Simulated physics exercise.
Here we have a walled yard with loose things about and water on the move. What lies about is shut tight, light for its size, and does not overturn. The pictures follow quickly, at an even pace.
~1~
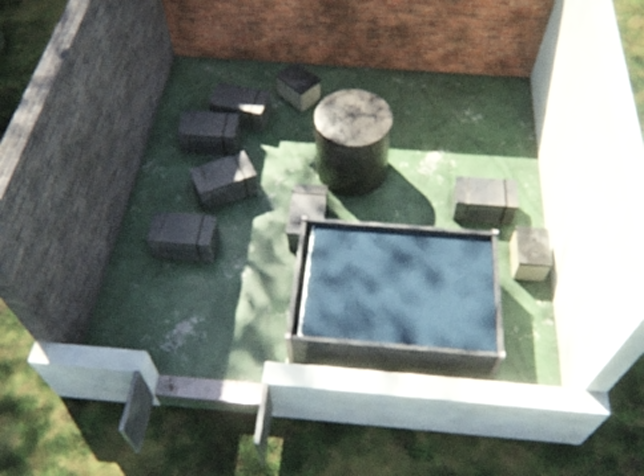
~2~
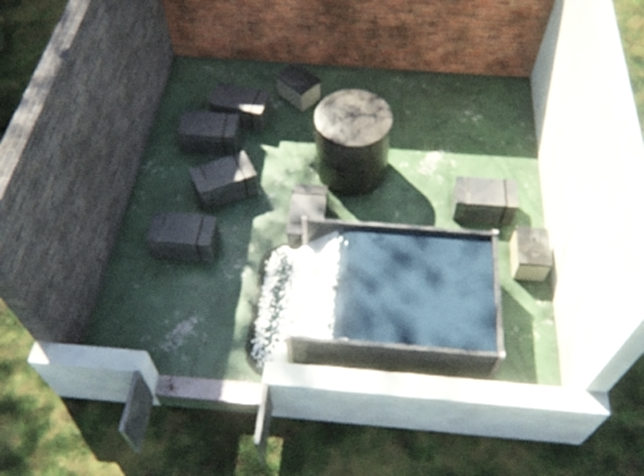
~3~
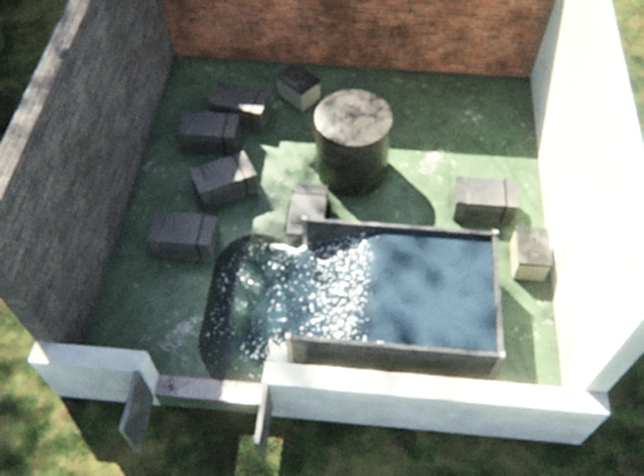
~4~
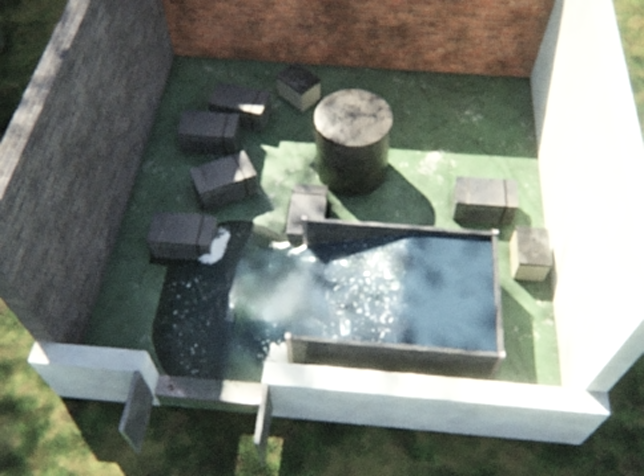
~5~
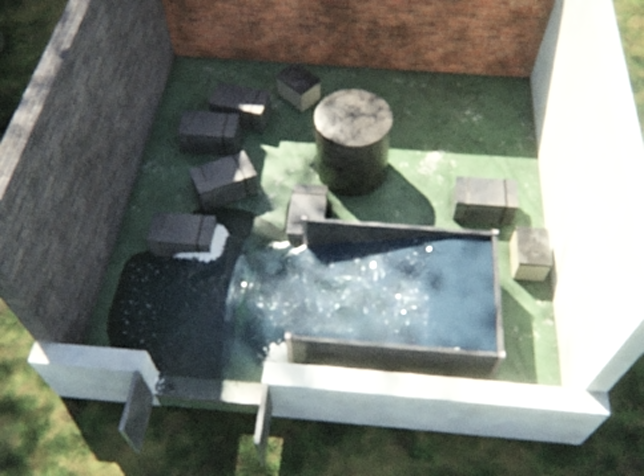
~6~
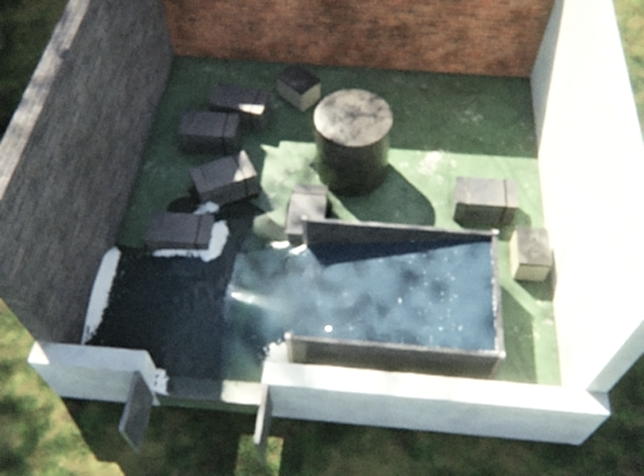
Water burst from the left end of a raised tank in a walled yard, spread across the green ground around a dark block, and reached the left wall, while the scattered blocks barely moved.
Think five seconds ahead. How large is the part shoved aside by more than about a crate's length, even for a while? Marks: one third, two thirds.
It is one to two thirds.
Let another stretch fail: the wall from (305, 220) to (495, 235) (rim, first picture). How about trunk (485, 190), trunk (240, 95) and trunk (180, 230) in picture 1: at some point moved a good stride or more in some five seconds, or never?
In that order: Yes, pushed that far, under that.
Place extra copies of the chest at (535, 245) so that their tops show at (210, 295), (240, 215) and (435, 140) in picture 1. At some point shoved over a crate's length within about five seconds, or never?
In turn: Swept aside, shifted that much, under that.
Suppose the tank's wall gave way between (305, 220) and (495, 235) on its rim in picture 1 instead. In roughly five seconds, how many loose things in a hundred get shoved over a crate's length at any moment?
Roughly 90 per cent.
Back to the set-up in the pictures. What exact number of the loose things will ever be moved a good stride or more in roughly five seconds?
It comes to 5.
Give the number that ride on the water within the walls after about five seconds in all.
I count 2.
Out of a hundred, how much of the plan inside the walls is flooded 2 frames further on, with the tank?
Near 35 in a hundred.
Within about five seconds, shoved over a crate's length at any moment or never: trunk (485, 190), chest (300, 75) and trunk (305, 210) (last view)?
As listed: Not that far, yes, under that.
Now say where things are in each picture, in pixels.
A trunk at (181, 228), on the bottom; a trunk at (239, 97) rests on the ground; 0 of 8 have shifted, in the first frame.
A trunk at (181, 228) rests on the ground; a trunk at (239, 97) rests on the ground; 0 of 8 have shifted, in the second frame.
A trunk at (181, 228), on the bottom; a trunk at (239, 97) rests on the ground; 0 of 8 have shifted, in the third frame.
A trunk at (181, 228) rests on the ground; a trunk at (239, 97), on the bottom; 0 of 8 have shifted, in the fourth frame.
A trunk at (181, 228), on the bottom; a trunk at (239, 97) rests on the ground; 0 of 8 have shifted, in the fifth frame.
A trunk at (180, 227), on the bottom; a trunk at (239, 97), on the bottom; 0 of 8 have shifted, in the sixth frame.
A moment on, 0 of 8 are well off their spots; 0 afloat.
Next, 1 of 8 are well off their spots; 1 afloat.
Later, 3 of 8 are well off their spots; 0 afloat.
In the end, 5 of 8 are well off their spots, and 5 have been at some point; 2 afloat.
